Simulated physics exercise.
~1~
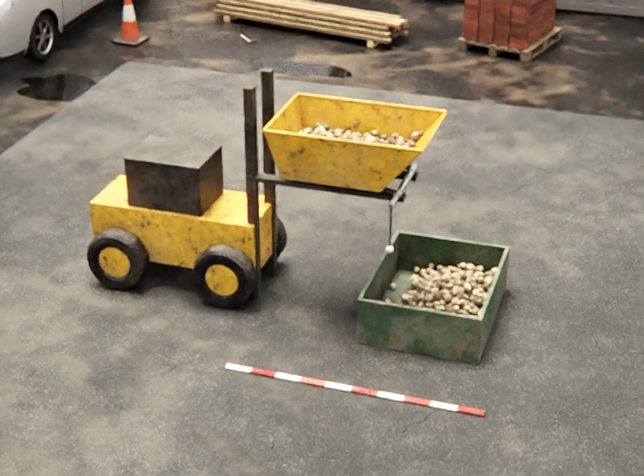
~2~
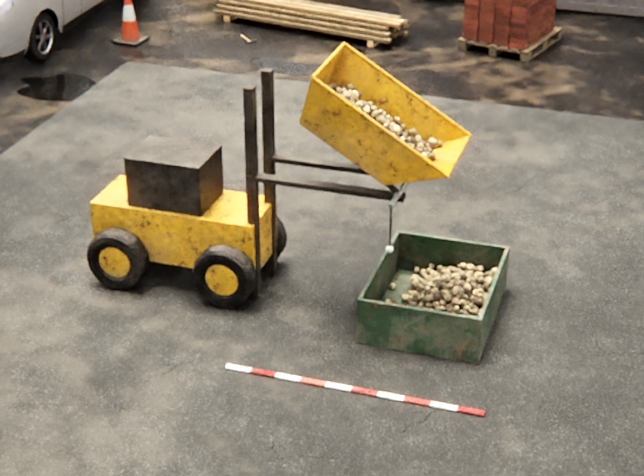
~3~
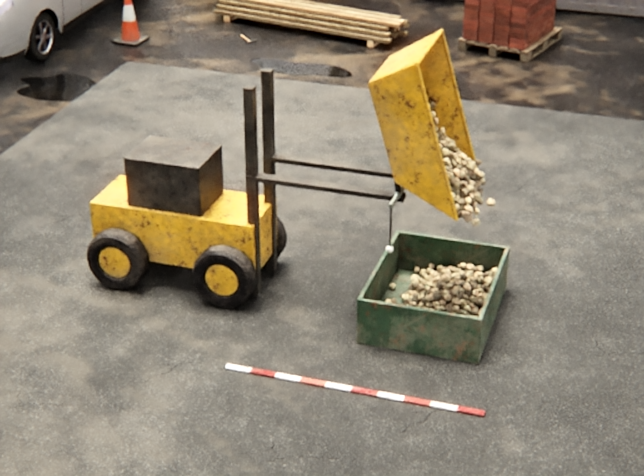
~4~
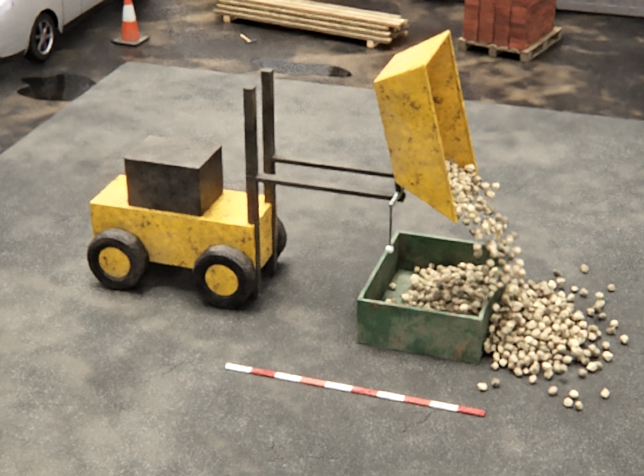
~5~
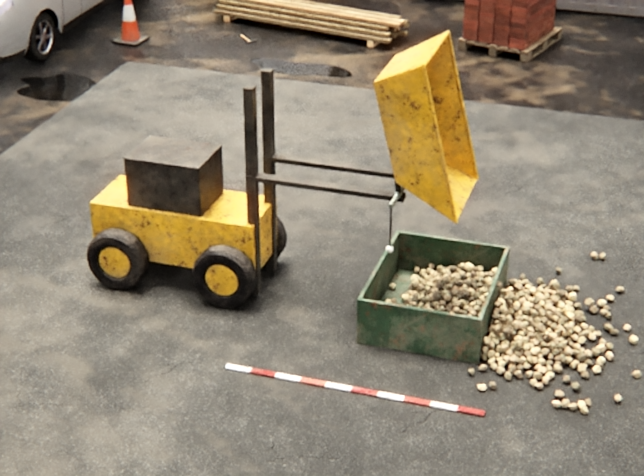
A yellow fork truck tips its skip, spilling most stones beside the green bin.
